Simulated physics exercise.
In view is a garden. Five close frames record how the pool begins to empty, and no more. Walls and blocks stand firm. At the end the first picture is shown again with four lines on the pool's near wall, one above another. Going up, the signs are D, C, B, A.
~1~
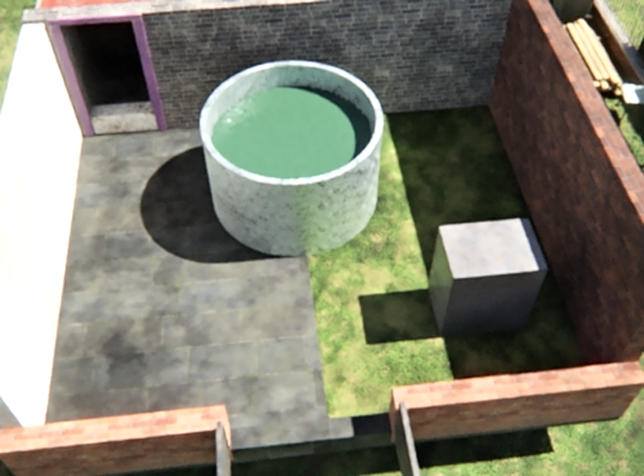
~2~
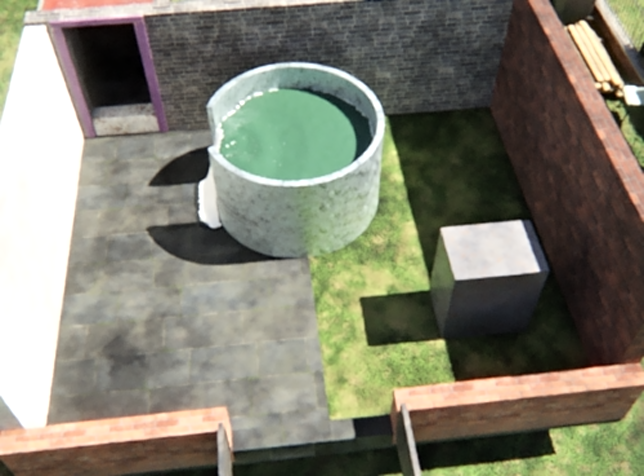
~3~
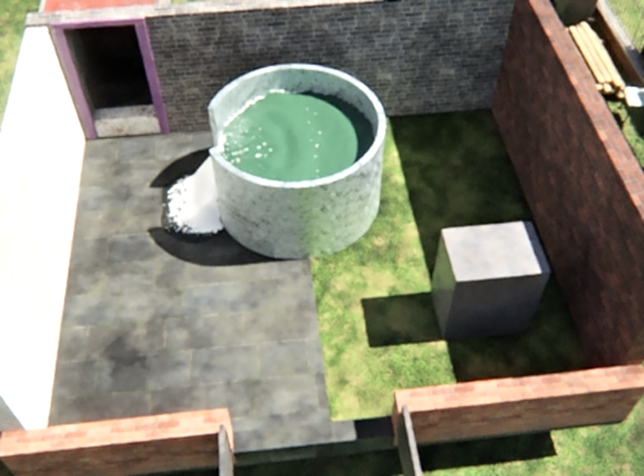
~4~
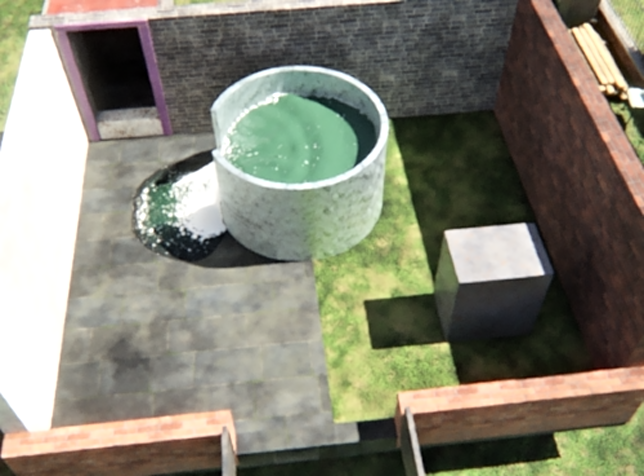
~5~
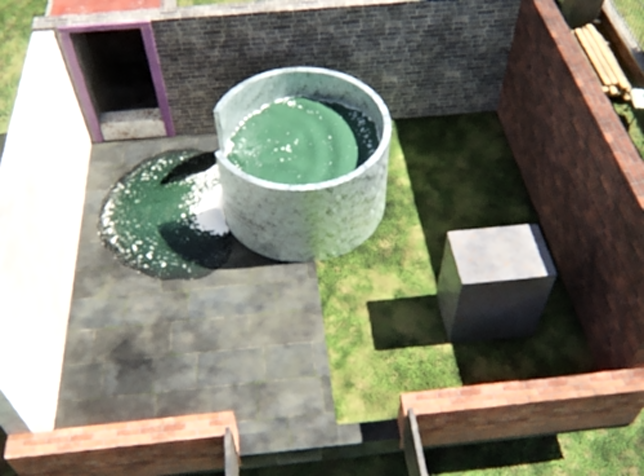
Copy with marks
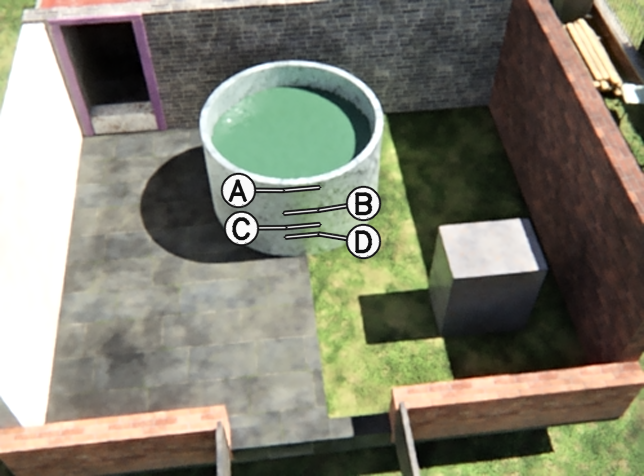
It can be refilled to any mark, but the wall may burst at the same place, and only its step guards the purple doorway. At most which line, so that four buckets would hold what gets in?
B.
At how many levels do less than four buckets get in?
Three of the four.
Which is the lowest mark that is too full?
Mark A.
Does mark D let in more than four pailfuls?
No.
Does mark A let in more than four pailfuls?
Yes, that goes wrong.
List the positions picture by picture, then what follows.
Water in the pool at rest, its middle at (293, 139); foot of the purple doorway at (127, 132); open gate at (309, 394), in the first picture.
Front seen at (217, 226), 1 % of the ground wet, in the second picture.
Front seen at (172, 228), 3 % of the ground wet, in the third picture.
Front seen at (138, 226), 7 % of the ground wet, in the fourth picture.
Front seen at (104, 226), 12 % of the ground wet, in the fifth picture.
On the marked copy, A at (301, 188); B at (301, 211); C at (302, 226); D at (302, 235); from the bottom up D, C, B, A.
If A is chosen, about 12 bucketfuls get in.
If B is chosen, a bucket or two gets in.
If C is chosen, nothing gets over.
If D is chosen, nothing gets over.
